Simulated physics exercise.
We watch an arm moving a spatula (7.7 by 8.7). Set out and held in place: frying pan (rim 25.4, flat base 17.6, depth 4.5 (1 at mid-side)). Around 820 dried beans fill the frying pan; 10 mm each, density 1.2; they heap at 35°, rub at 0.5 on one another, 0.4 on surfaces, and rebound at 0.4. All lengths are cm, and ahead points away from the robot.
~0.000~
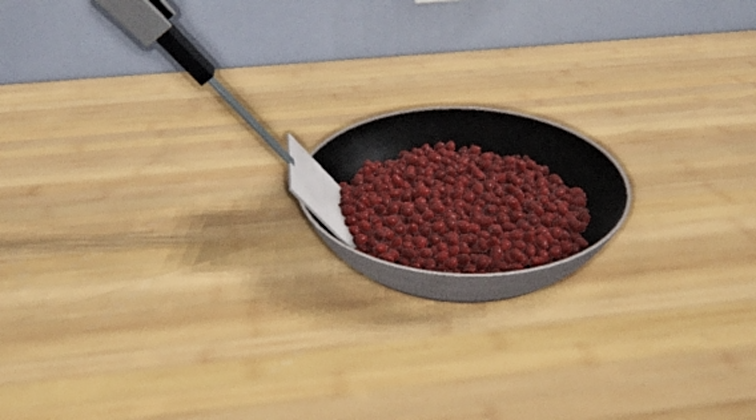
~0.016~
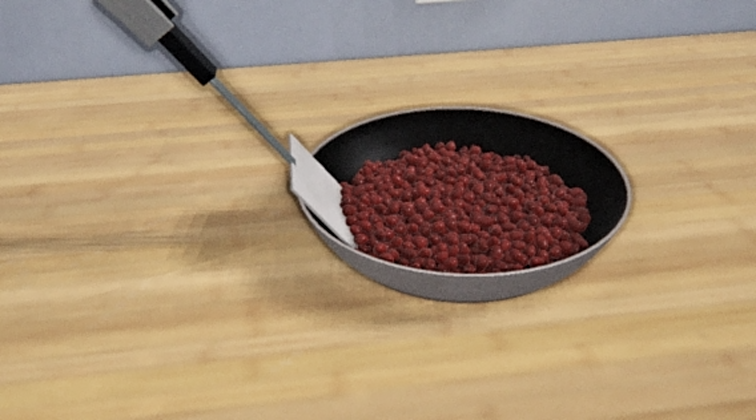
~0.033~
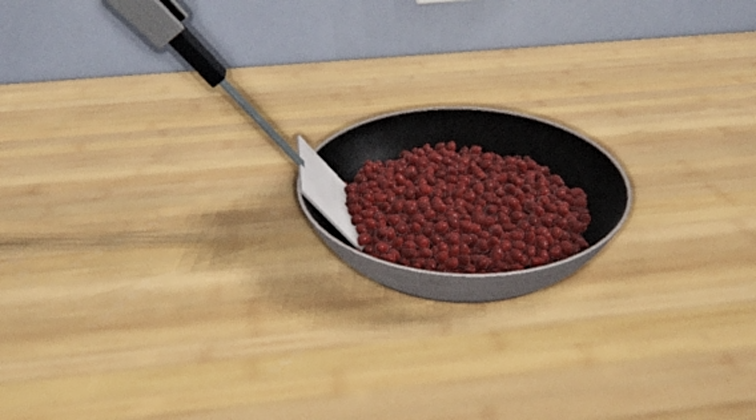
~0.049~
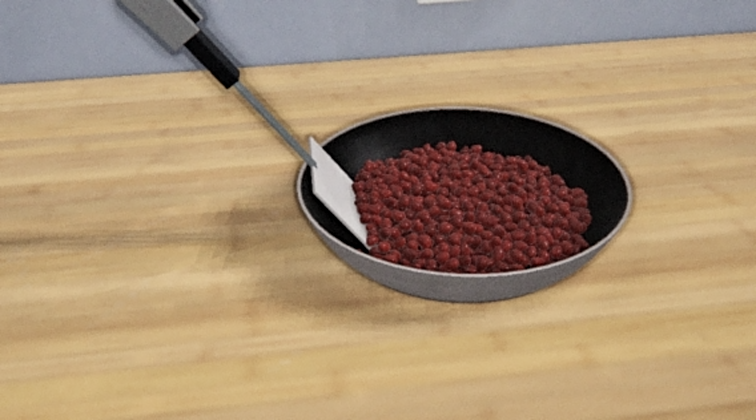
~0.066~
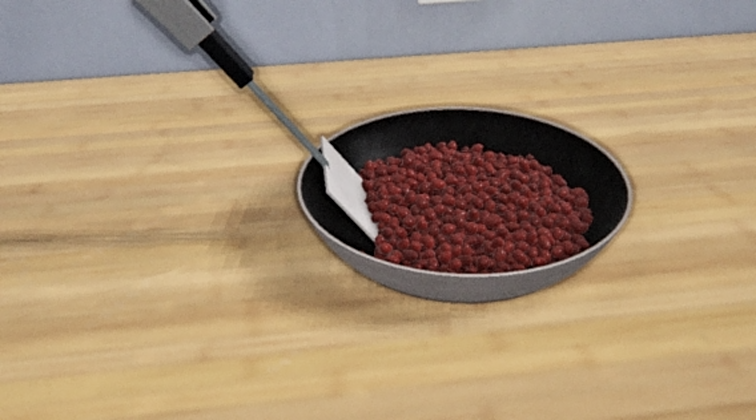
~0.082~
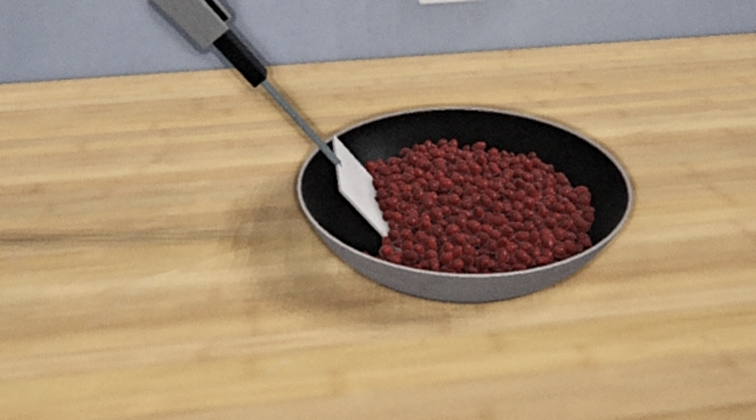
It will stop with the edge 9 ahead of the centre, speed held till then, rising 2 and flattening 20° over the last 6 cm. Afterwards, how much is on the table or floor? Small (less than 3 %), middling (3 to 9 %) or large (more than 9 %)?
Share on the table or floor: Large (more than 9 %).
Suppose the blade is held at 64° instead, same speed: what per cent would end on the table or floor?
It would be near 20 per cent.
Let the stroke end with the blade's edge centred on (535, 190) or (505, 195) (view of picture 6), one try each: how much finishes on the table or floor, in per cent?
About 0 and 0 per cent.
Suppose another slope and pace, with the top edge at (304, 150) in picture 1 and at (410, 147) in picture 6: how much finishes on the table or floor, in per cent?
About 35 per cent.
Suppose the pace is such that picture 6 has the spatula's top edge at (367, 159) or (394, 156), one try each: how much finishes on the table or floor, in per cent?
Some 25 and 35 per cent.
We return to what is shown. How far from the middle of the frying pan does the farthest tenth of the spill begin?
Roughly 20 cm.
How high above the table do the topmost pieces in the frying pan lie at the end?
Some 6.5 cm.
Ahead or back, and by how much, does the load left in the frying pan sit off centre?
Some 4.5 cm ahead.
After 0.17 s, sloping 55°, highest piece 5 above the table; 817 in the frying pan.
After 0.27 s, sloping 48°, highest piece 6 above the table; 814 in the frying pan, 3 on the blade or in flight.
After 0.51 s, sloping 35°, highest piece 6 above the table; 691 in the frying pan, 110 on the table or floor, 16 on the blade or in flight.
After 1.56 s, sloping 35°, highest piece 6 above the table; 689 in the frying pan, 128 on the table or floor.
In the end, 689 in the frying pan, 128 on the table or floor. That is 16 % on the table or floor.
